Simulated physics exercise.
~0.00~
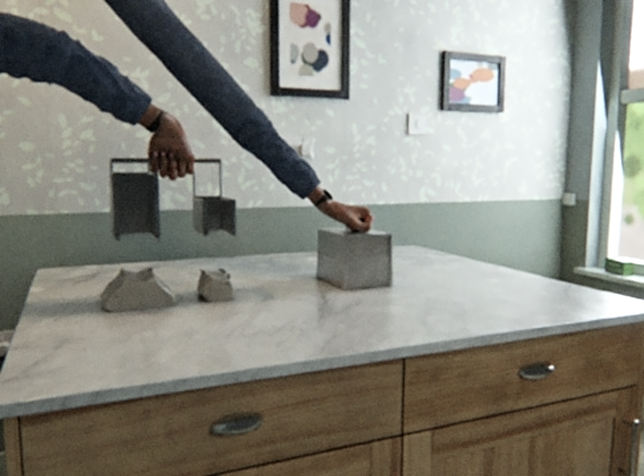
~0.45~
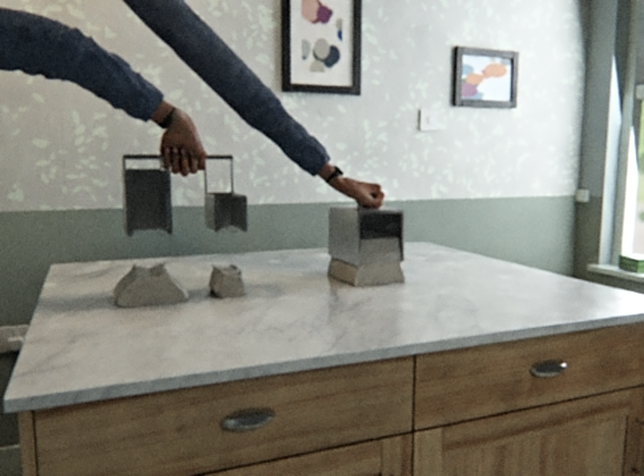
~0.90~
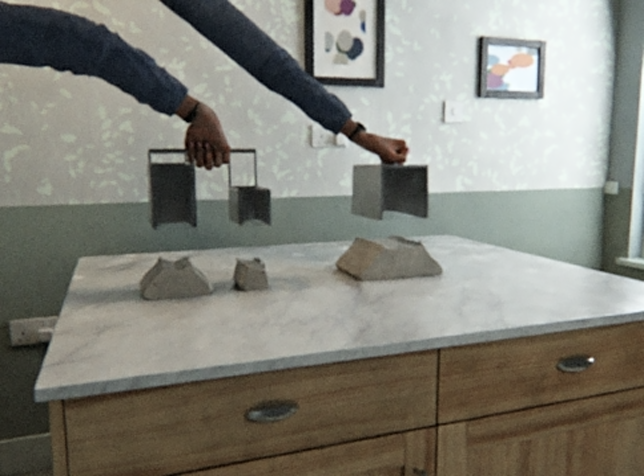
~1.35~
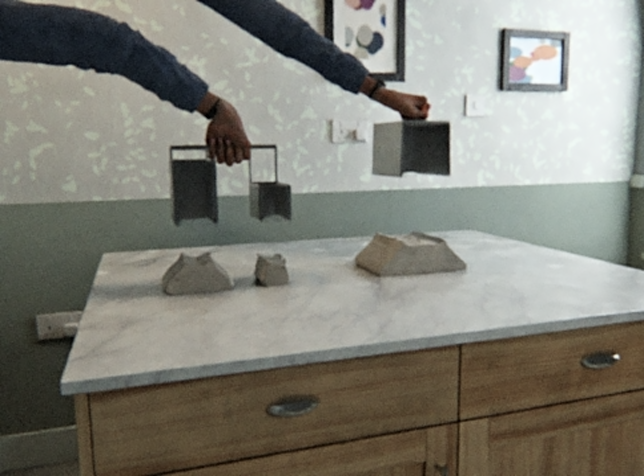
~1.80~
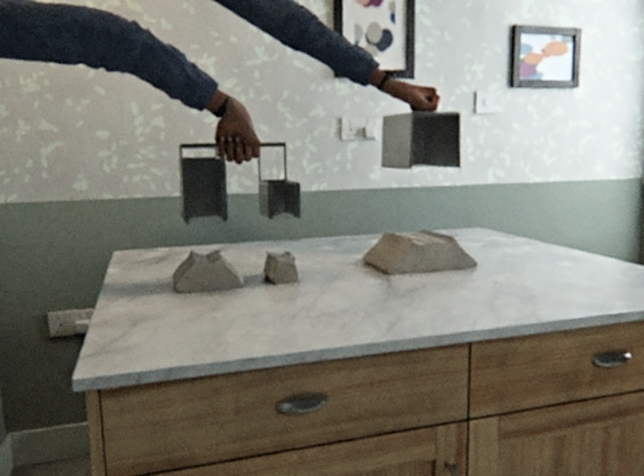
An upturned tin held by a hand rises straight up off a block of grey clay on a marble-topped counter, and the clay slumps into a low, wide mound with sloping sides, left standing beneath the raised tin beside two smaller lumps.
